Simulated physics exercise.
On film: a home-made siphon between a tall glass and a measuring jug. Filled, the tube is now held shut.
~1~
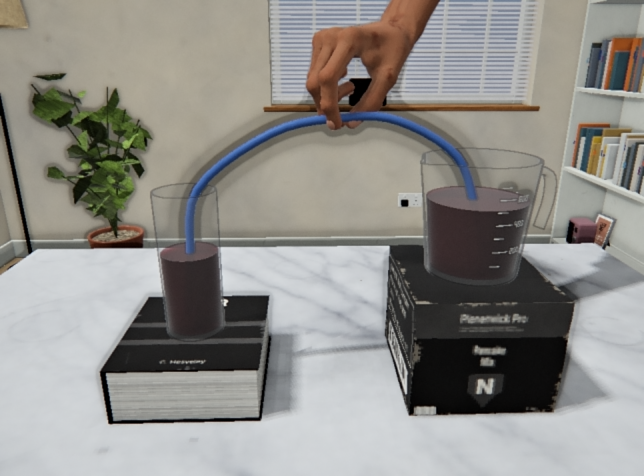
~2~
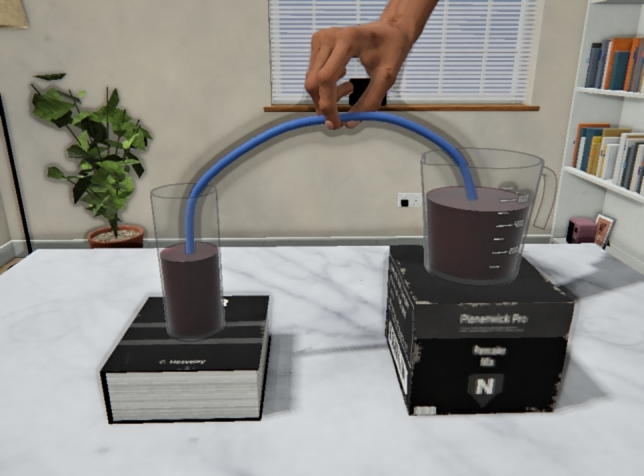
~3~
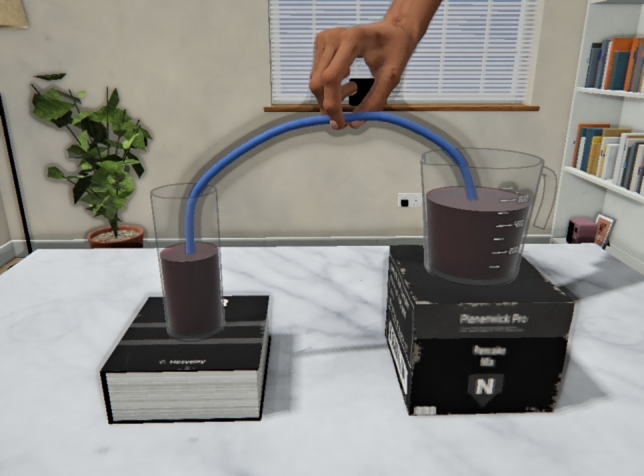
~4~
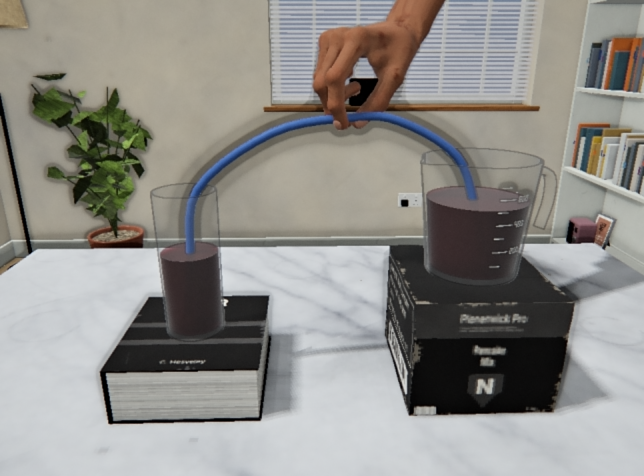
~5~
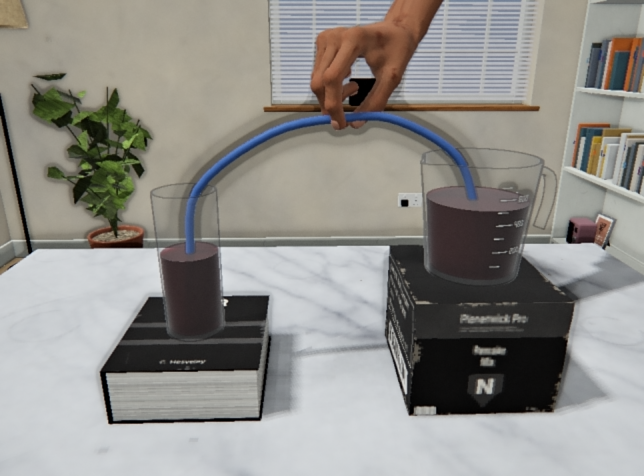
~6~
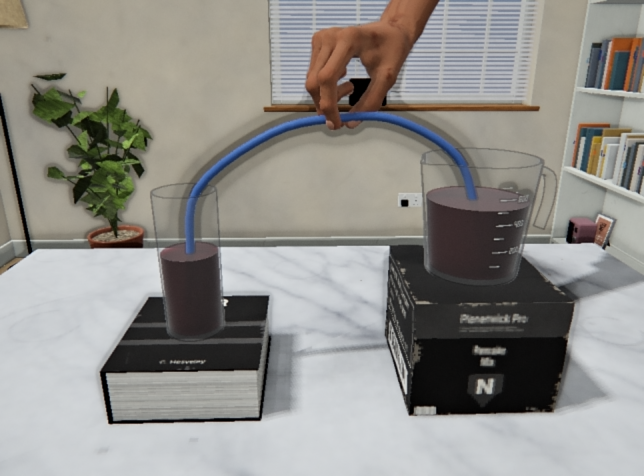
In a beige-walled room with a window blind, a potted plant and a bookshelf, a marbled white tabletop is seen from the front, slightly above. A tall glass of dark purplish liquid stands on a black book at left, and a measuring jug of similar liquid sits on a taller black box at right, joined by an arched blue tube. A hand pinches the tube's top, shifting barely, while the liquid levels and camera stay still.
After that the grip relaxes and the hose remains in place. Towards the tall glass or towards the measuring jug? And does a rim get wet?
The liquid moves to the left side, and the one getting it does not overflow.
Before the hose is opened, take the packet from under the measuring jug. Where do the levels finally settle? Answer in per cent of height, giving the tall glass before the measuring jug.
20 %, then 75 %.
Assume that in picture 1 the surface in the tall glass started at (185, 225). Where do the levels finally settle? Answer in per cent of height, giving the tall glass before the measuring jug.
90 % and 55 %, in that order.
Shortly, the tall glass is about two thirds full; the measuring jug is about half full.
Then, the tall glass is about three quarters full; the measuring jug is about half full.
At the finish, the tall glass is about three quarters full; the measuring jug is about half full; the two surfaces are level.
